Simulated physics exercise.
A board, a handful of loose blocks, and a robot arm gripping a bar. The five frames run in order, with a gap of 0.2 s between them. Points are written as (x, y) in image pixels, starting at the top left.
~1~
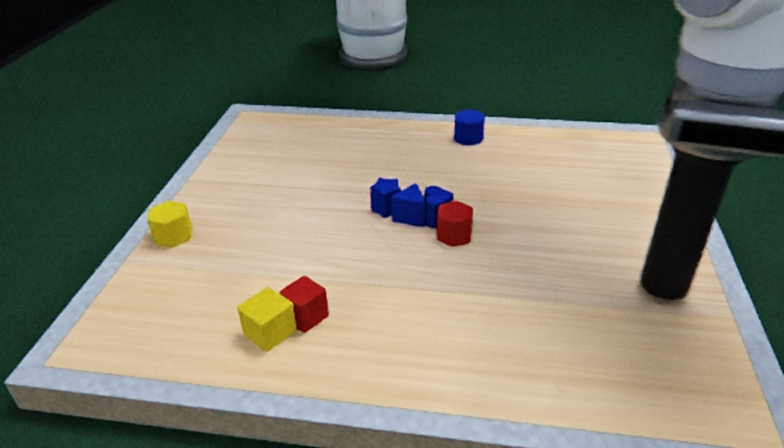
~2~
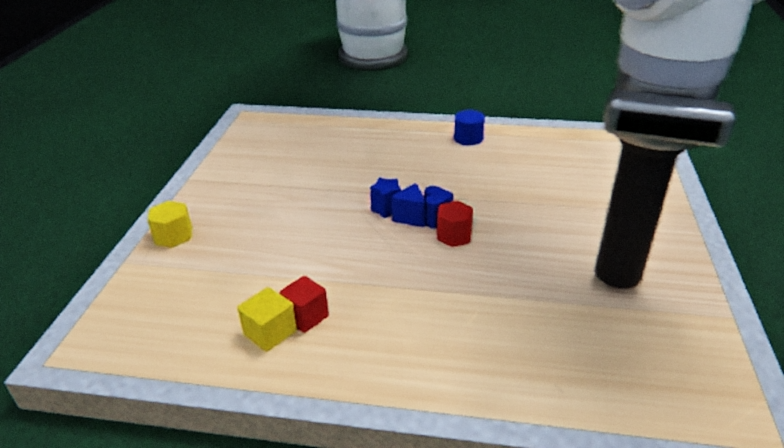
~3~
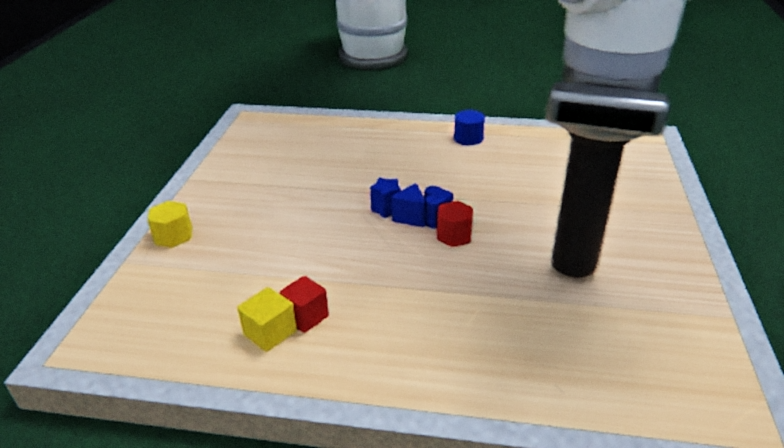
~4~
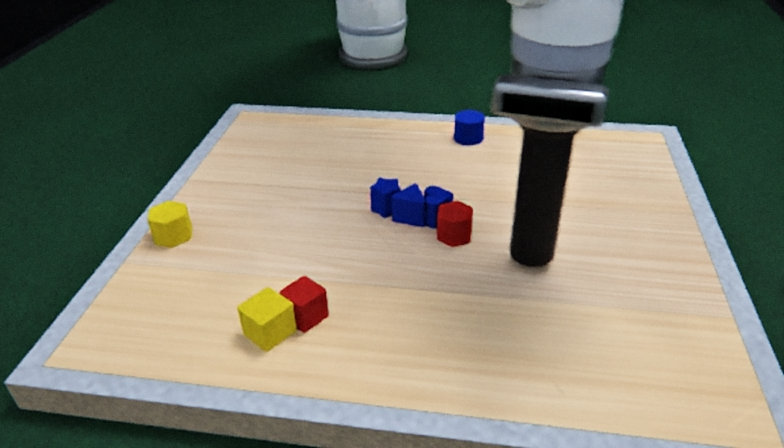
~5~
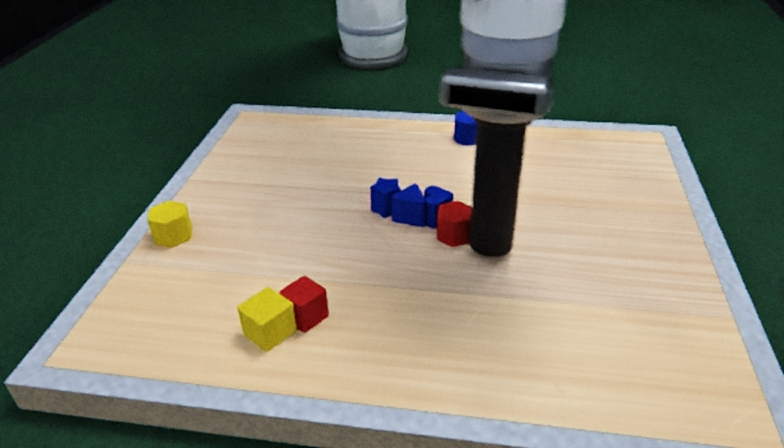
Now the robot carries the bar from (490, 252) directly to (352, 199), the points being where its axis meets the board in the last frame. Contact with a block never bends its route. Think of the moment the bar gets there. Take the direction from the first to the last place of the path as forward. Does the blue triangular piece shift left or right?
Off to the left side.
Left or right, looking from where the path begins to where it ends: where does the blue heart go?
To the path's right.
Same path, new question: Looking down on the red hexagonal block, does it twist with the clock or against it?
From the top, the block rotates counterclockwise.
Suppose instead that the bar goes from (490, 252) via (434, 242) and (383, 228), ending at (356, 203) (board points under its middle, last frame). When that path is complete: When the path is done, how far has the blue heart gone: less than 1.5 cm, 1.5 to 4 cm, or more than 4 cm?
It shifts by 1.5 to 4 cm.
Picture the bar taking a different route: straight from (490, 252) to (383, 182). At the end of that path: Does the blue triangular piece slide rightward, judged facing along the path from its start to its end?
I believe not.
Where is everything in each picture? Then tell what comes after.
In the first frame, tip of the bar at (665, 284), middles of tops, blue star at (386, 185), blue triangular piece at (411, 194), blue heart at (437, 194), red hexagonal block at (455, 211).
In the second frame, bar at (618, 274), nothing pushed.
In the third frame, bar at (574, 263), nothing pushed.
In the fourth frame, bar at (532, 253), nothing pushed.
In the fifth frame, bar at (491, 244), blue star at (386, 185), blue triangular piece at (411, 194), blue heart at (437, 194), red hexagonal block at (455, 211).
On the path given first. One third of the way, bar at (440, 225); blue star at (368, 175); blue triangular piece at (383, 187), turned 30° clockwise; blue heart at (424, 181), turned 65° clockwise; red hexagonal block at (408, 196).
Two thirds of the way, bar at (393, 208); blue star at (358, 168), turned 45° clockwise; blue triangular piece at (333, 180), turned 40° clockwise; blue heart at (424, 180), turned 75° clockwise; red hexagonal block at (358, 185), turned 40° anticlockwise.
At the end, bar at (351, 191); blue star at (345, 157), turned 130° clockwise; blue triangular piece at (288, 177); blue heart at (424, 180), turned 75° clockwise; red hexagonal block at (315, 174), turned 75° anticlockwise.
